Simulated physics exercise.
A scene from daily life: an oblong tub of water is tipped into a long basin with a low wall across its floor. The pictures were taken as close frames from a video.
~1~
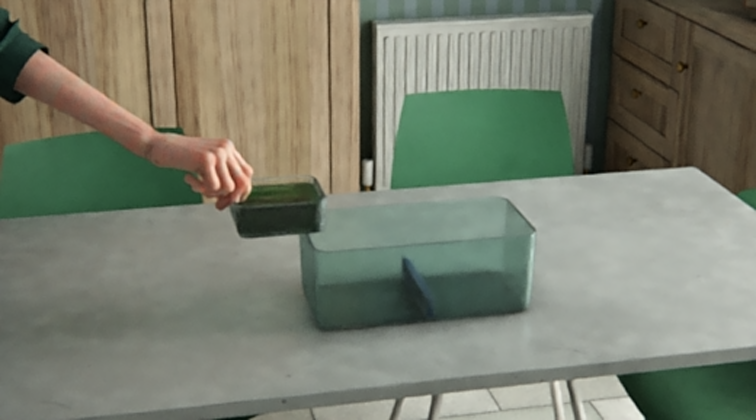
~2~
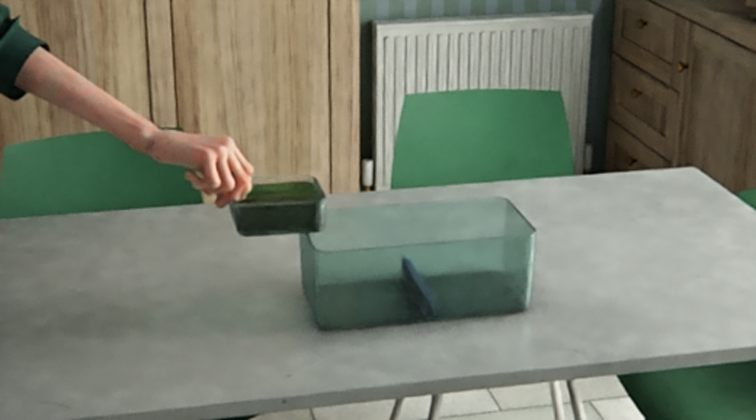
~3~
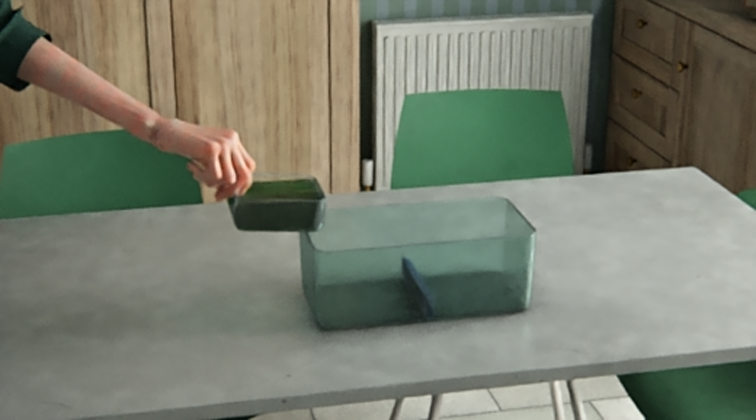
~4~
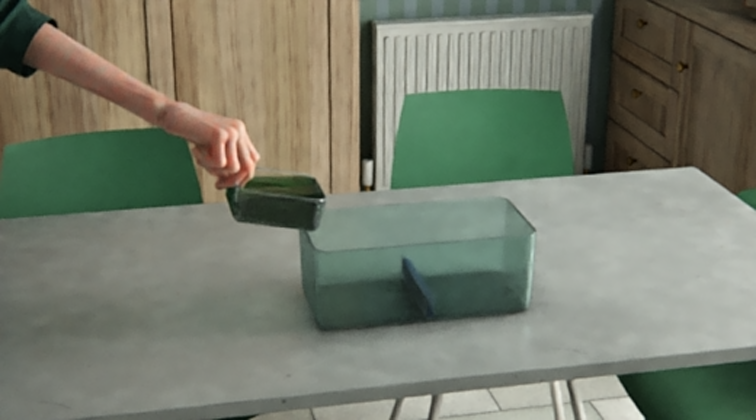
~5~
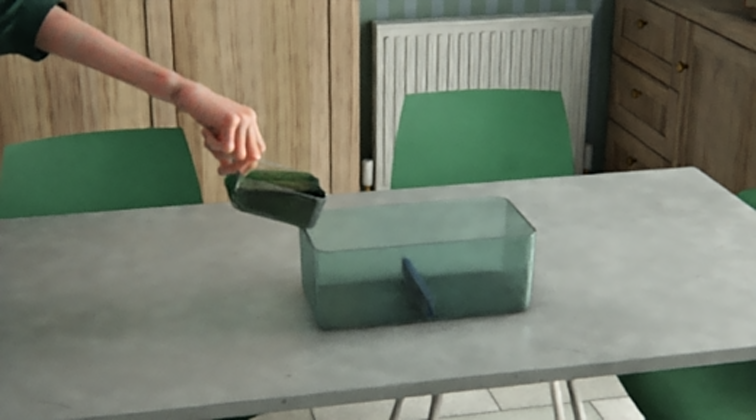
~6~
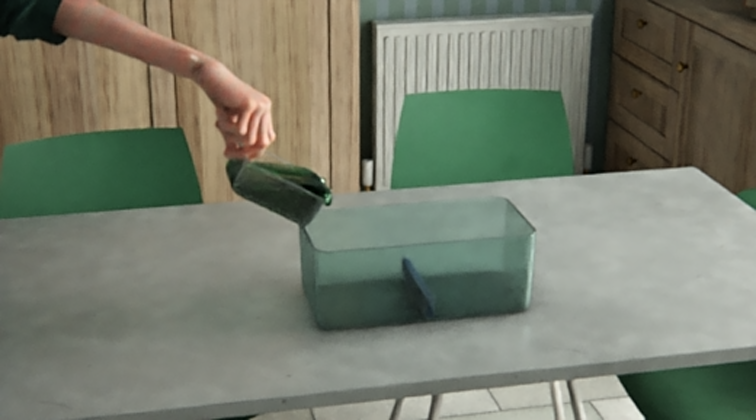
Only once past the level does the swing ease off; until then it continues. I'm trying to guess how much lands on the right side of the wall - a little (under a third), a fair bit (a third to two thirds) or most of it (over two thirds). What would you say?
I would say a little, under a third.
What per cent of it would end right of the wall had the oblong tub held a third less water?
15 per cent.
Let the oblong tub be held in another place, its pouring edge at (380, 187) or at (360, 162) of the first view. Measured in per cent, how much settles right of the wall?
Near 80 in a hundred first, near 70 in a hundred second.
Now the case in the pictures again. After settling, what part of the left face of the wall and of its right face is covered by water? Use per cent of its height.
It settles around 50 on the left side and around 10 on the right side.
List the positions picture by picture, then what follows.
The first picture shows tilt 0°; pouring edge (321, 189); surface from (233, 199) to (319, 192); the long basin's rim runs from (306, 233) to (521, 216); the wall's top is at (417, 278).
The second picture shows tilt 1°; pouring edge (321, 189); surface from (233, 197) to (319, 191).
The third picture shows tilt 6°; pouring edge (321, 189); surface from (233, 194) to (318, 189).
The fourth picture shows tilt 12°; pouring edge (320, 189); surface from (232, 189) to (319, 185).
The fifth picture shows tilt 21°; pouring edge (320, 189); surface from (231, 180) to (318, 185); 4 per cent is over the edge.
The sixth picture shows tilt 31°; pouring edge (320, 190); surface from (231, 170) to (312, 179); 9 per cent is over the edge.
A moment on, the oblong tub is tipped on its side and 15 per cent is still to pour, 38 is left of the wall and 0 right of it.
Next, the oblong tub is tipped right over and 1 per cent is still to pour, 84 is left of the wall and 10 right of it.
Then the oblong tub is tipped right over and 0 per cent is still to pour, 84 is left of the wall and 14 right of it.
Later the oblong tub is tipped right over and 0 per cent is still to pour, 83 is left of the wall and 15 right of it.
Finally, 83 per cent lies left of the wall, 15 right of it and 2 outside.
